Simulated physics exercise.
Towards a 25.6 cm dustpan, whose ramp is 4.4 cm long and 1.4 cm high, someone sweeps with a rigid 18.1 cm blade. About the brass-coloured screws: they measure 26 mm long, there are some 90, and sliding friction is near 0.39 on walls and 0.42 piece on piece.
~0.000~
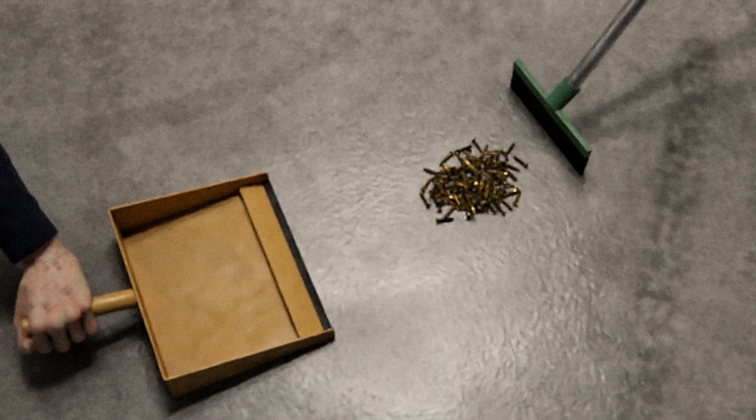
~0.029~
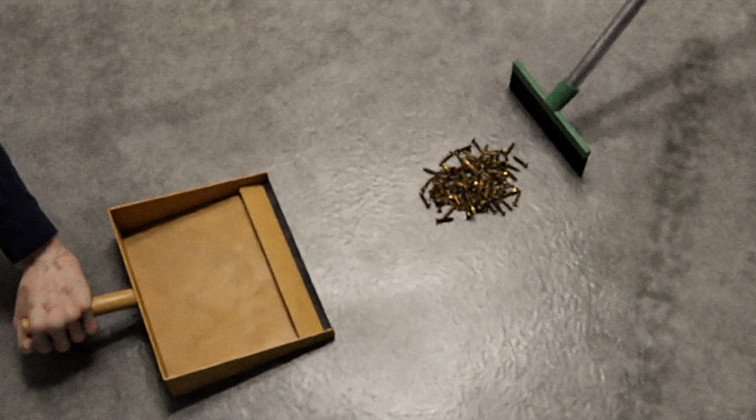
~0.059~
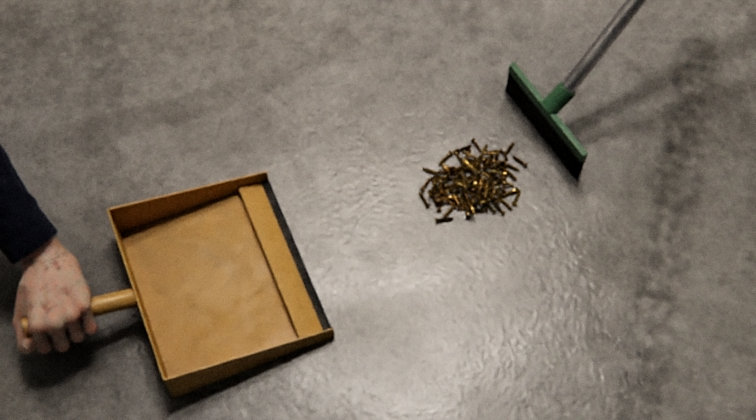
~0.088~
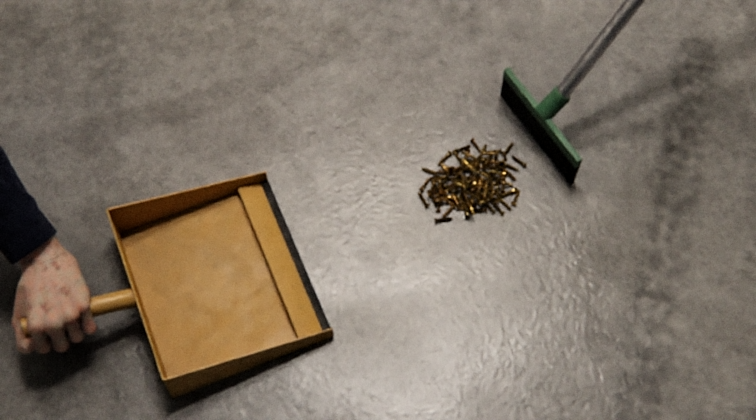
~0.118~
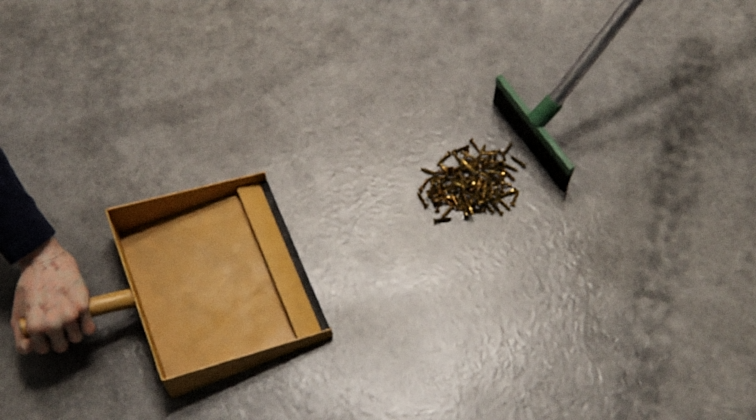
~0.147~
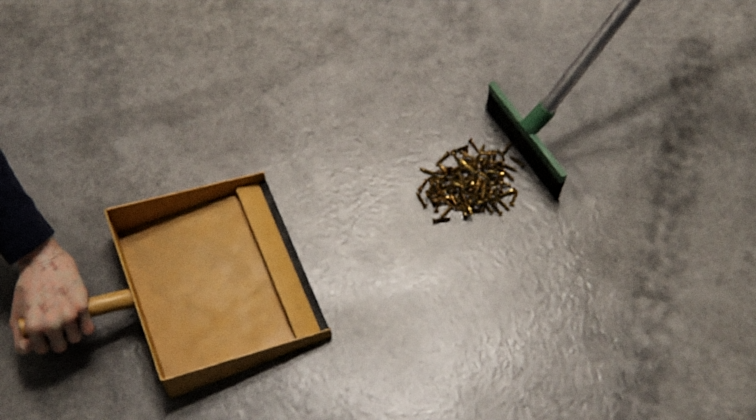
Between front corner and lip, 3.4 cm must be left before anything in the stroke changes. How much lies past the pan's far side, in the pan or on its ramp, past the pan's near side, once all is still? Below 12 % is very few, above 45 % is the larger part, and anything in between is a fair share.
Far side: Very few, pan: Very few, near side: A fair share.
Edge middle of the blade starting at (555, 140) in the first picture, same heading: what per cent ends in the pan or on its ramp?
Around 0 %.
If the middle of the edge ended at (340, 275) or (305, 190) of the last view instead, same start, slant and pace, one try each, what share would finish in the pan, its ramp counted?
Roughly 15 % and 0 %.
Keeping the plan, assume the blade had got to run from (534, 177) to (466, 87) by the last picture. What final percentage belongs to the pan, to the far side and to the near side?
Split: Pan = 30, far = 0, near = 10.
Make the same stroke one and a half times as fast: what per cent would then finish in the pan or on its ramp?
It would be near 20 per cent.
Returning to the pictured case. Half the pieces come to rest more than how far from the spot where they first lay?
It works out to some 26 cm.
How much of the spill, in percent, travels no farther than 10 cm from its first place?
Around 5 percent.
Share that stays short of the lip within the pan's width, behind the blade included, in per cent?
Around 65 in a hundred.
After 0.46 s, middle of the blade 21 cm from the lip; 0 % over the lip, far side 0 %, near side 0 %.
Then, at 0.67 s, middle of the blade 11 cm from the lip; 0 % over the lip, far side 0 %, near side 10 %.
Then, at 1.00 s, middle of the blade 5 cm from the lip; 5 % over the lip, far side 0 %, near side 25 %.
In the end, at 1.8 s, far side 0 %, pan 5 %, near side 25 %, in front of the lip or behind the blade 65 %.
